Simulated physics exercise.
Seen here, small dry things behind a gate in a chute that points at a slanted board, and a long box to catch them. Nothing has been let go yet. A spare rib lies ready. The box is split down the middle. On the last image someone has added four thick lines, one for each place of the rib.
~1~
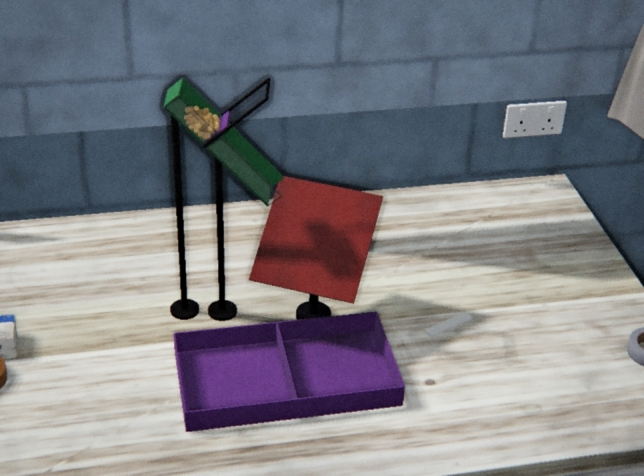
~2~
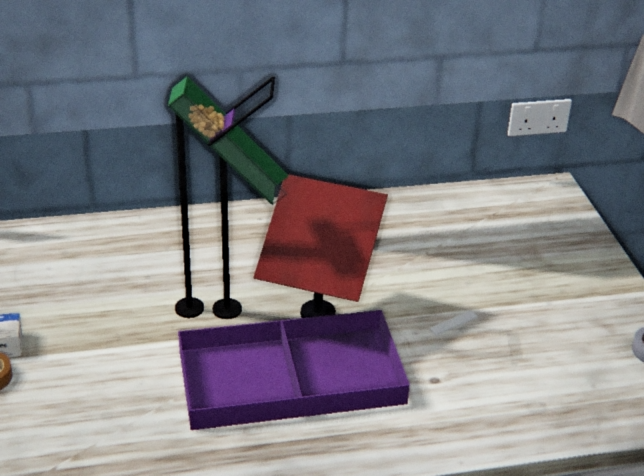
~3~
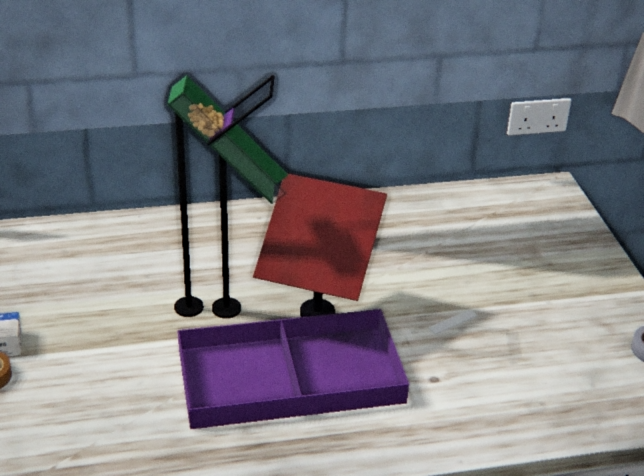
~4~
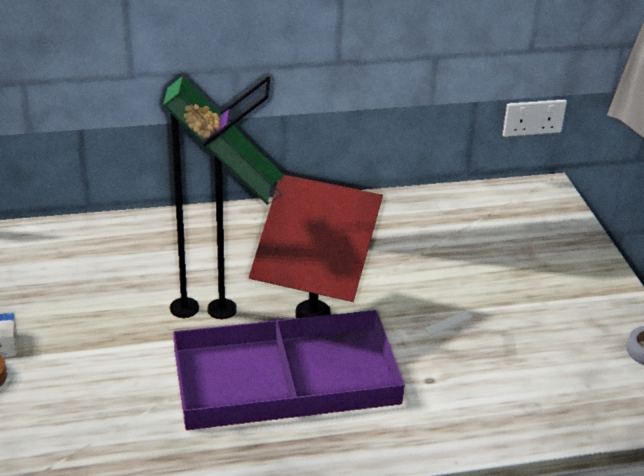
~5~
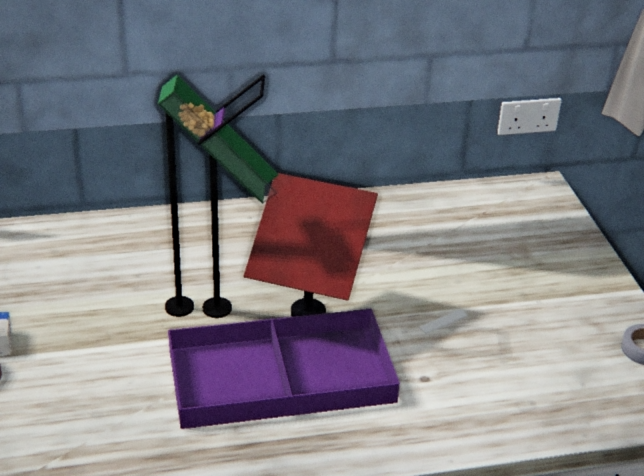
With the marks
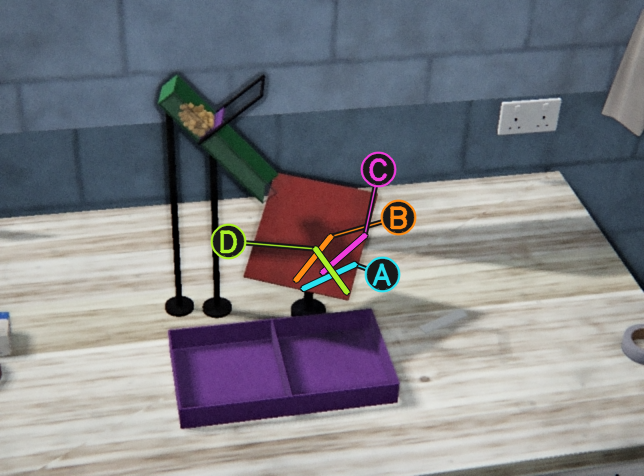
The clip opens on a pale wooden worktop where a green chute on black stands holds small tan pieces behind a gate, above a slanted red board and a divided purple box. The view shifts slightly right, then back left, while the pieces stay put and the gate remains shut.
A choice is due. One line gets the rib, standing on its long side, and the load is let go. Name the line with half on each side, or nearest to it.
Line A does it best.
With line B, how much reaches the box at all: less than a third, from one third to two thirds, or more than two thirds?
Line B gives more than two thirds.
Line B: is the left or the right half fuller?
More lands on the left.
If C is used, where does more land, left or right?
The right half.
On the marked copy, line A from (354, 264) to (303, 288); line B from (330, 236) to (296, 279); line C from (364, 235) to (322, 272); line D from (315, 248) to (346, 292).
If A is chosen, of what is caught, close to half in the left half, close to half in the right.
If B is chosen, of what is caught, the bulk in the left half, a small share in the right.
If C is chosen, of what is caught, close to a quarter in the left half, the bulk in the right.
If D is chosen, of what is caught, close to a quarter in the left half, the bulk in the right.
